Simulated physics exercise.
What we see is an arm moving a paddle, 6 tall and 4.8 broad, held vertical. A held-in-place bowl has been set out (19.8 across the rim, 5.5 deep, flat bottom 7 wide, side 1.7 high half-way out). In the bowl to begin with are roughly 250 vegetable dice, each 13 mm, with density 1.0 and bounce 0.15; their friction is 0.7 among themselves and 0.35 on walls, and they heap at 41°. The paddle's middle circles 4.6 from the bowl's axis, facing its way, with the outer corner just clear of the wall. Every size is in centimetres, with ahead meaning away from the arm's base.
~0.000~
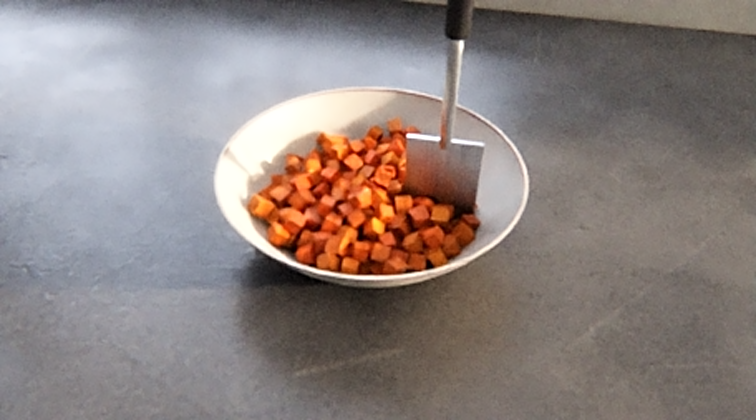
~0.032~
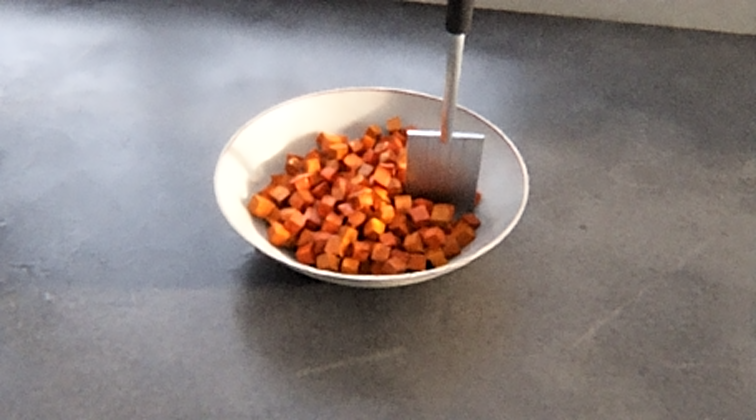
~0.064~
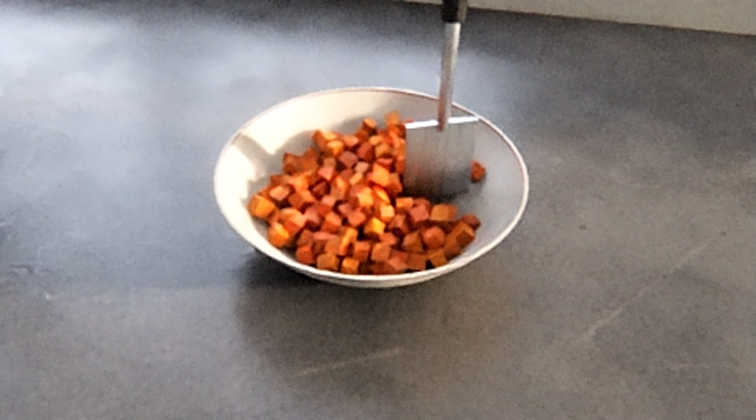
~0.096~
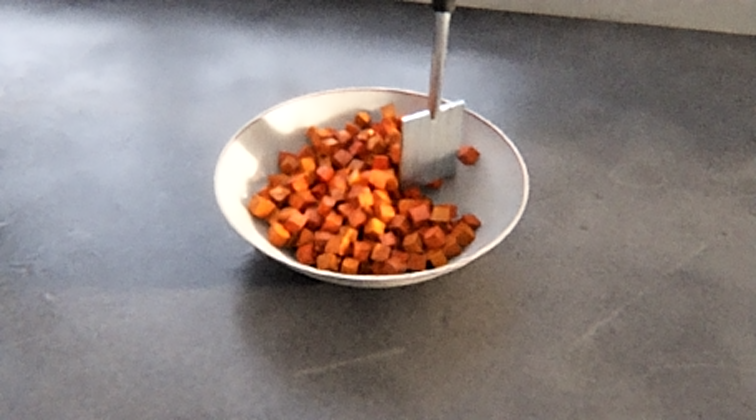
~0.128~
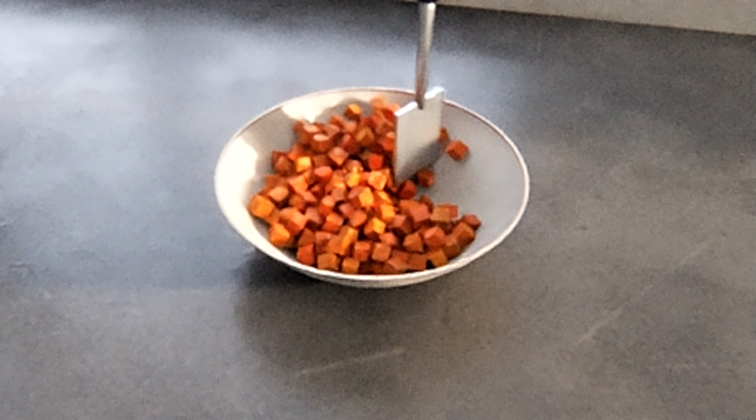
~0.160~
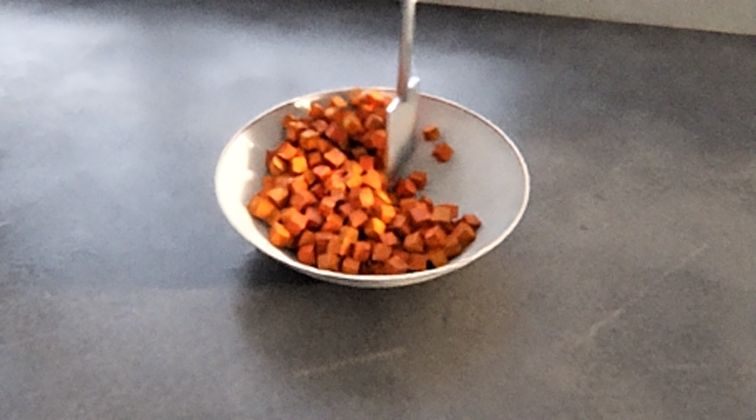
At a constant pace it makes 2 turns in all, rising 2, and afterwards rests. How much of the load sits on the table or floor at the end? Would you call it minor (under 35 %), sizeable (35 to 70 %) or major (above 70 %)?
I would call it minor.
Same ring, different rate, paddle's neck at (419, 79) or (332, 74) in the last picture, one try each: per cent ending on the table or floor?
Roughly 30 per cent on the first try and 50 per cent on the second.
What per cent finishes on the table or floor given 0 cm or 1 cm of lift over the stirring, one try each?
About 50 per cent on the first try and 40 per cent on the second.
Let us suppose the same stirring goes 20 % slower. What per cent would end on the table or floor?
About 25 percent, I'd say.
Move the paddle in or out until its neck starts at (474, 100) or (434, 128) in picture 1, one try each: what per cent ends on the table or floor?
Close to 5 per cent for the first and close to 25 per cent for the second.
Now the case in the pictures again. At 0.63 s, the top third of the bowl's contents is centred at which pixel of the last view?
Upper-third centre: Approx. (472, 181) px.
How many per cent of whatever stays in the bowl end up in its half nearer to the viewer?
I'd put it near 45 per cent.
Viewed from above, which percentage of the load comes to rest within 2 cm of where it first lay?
Something close to 10 percent, I'd say.
After 0.63 s, 329° round, highest piece 7 above the table; 209 in the bowl, 36 on the table or floor, 5 in flight or on the tool.
After 1.10 s, 222° round, highest piece 7 above the table; 184 in the bowl, 66 on the table or floor.
After 1.53 s, 0° round, highest piece 6 above the table; 182 in the bowl, 68 on the table or floor.
After 2.23 s, 0° round, highest piece 6 above the table; 182 in the bowl, 68 on the table or floor.
In the end, 182 in the bowl, 68 on the table or floor. That is 27 % on the table or floor.
